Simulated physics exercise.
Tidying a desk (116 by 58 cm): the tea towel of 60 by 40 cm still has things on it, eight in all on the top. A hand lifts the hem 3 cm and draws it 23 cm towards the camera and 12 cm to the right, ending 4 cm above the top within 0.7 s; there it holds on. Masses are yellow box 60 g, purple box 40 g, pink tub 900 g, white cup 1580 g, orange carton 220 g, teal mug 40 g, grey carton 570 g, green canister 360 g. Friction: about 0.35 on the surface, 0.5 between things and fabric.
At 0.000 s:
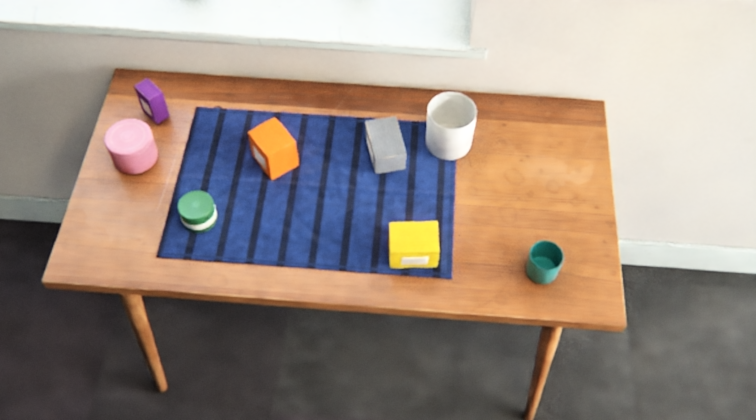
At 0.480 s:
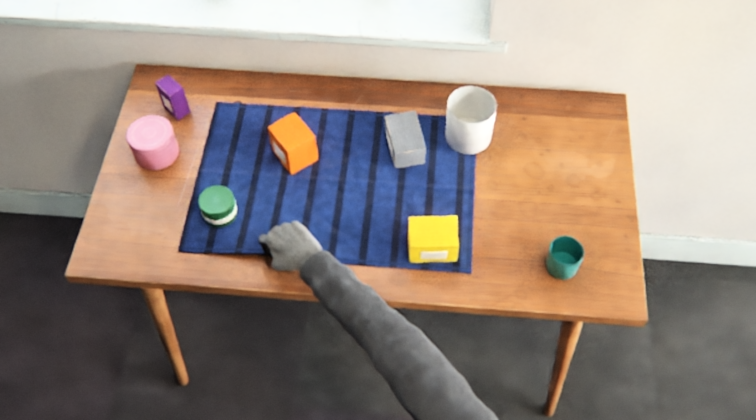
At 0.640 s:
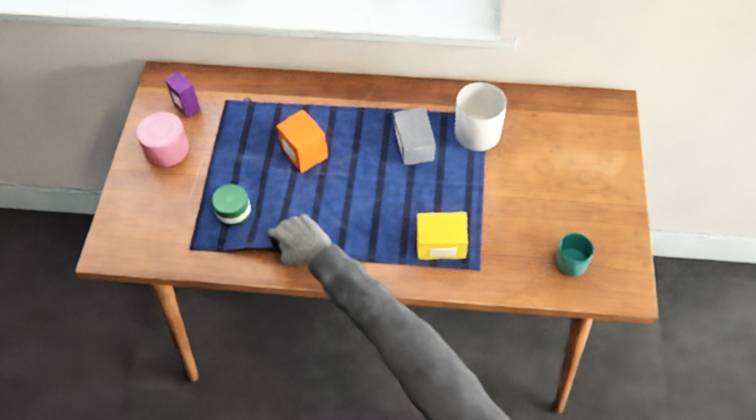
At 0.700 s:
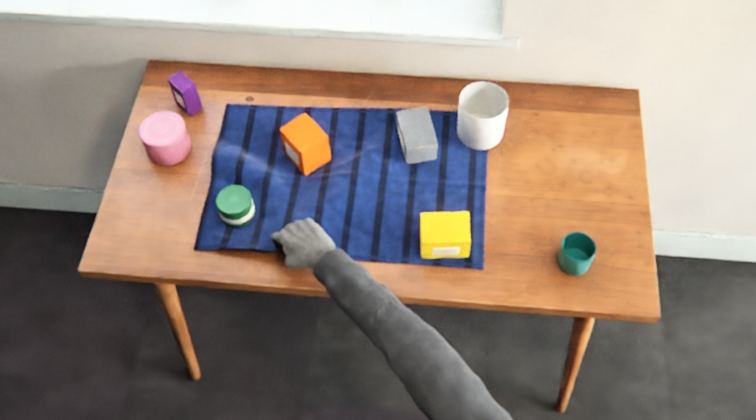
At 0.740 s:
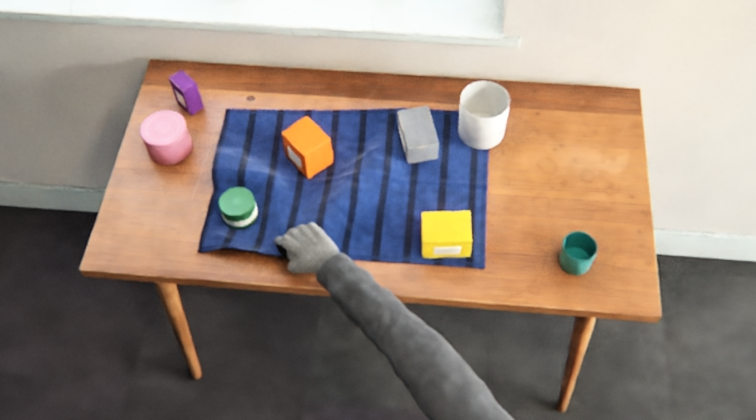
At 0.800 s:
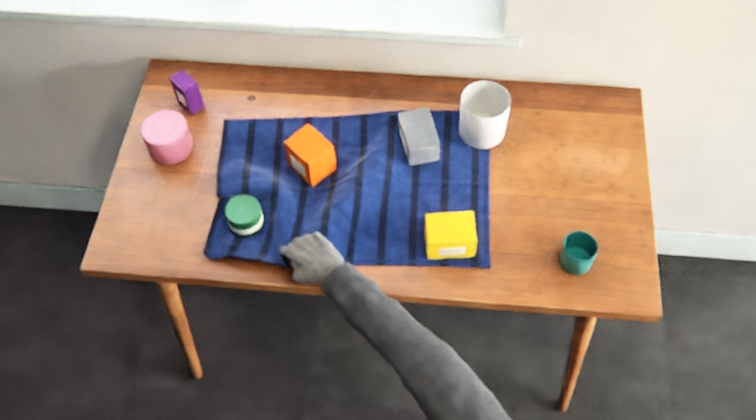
The clip shows a blue striped cloth under several boxes and containers on a wooden table; a gray hand reaches in, grips its front hem and pulls it slightly forward and right, shifting the orange carton and green canister along.
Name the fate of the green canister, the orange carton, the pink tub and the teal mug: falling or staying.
The green canister falls off, the orange carton keeps to the top, the pink tub stays on, the teal mug remains up there.
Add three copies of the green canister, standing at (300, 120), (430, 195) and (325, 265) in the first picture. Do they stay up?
In turn: Stays on, remains, drops off.
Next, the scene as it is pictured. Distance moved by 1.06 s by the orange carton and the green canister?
About: Orange carton 20 cm, green canister 20 cm.
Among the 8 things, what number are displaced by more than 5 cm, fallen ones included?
That makes 5.
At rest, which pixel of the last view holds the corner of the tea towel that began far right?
At about (449, 146).
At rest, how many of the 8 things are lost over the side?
I count 1.
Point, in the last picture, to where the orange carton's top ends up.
Around (301, 240).
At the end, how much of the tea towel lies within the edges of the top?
About 65 per cent.
At 0.9 s, 95 % of the tea towel is still over the top; green canister 12 cm off its start, orange carton 11 cm off its start, grey carton 4 cm off its start.
At 1.1 s, 90 % of the tea towel is still over the top; green canister 21 cm off its start, orange carton 18 cm off its start, grey carton 7 cm off its start.
At 1.2 s, 75 % of the tea towel is still over the top; green canister over the edge, orange carton 25 cm off its start at (305, 224), grey carton 13 cm off its start at (408, 174).
At 1.3 s, 65 % of the tea towel is still over the top; green canister over the edge, orange carton 28 cm off its start, grey carton 16 cm off its start.
At 2.9 s, 65 % of the tea towel is still over the top; green canister over the edge, orange carton 28 cm off its start at (301, 240), pink tub 0 cm off its start at (163, 127), teal mug 0 cm off its start at (581, 246).
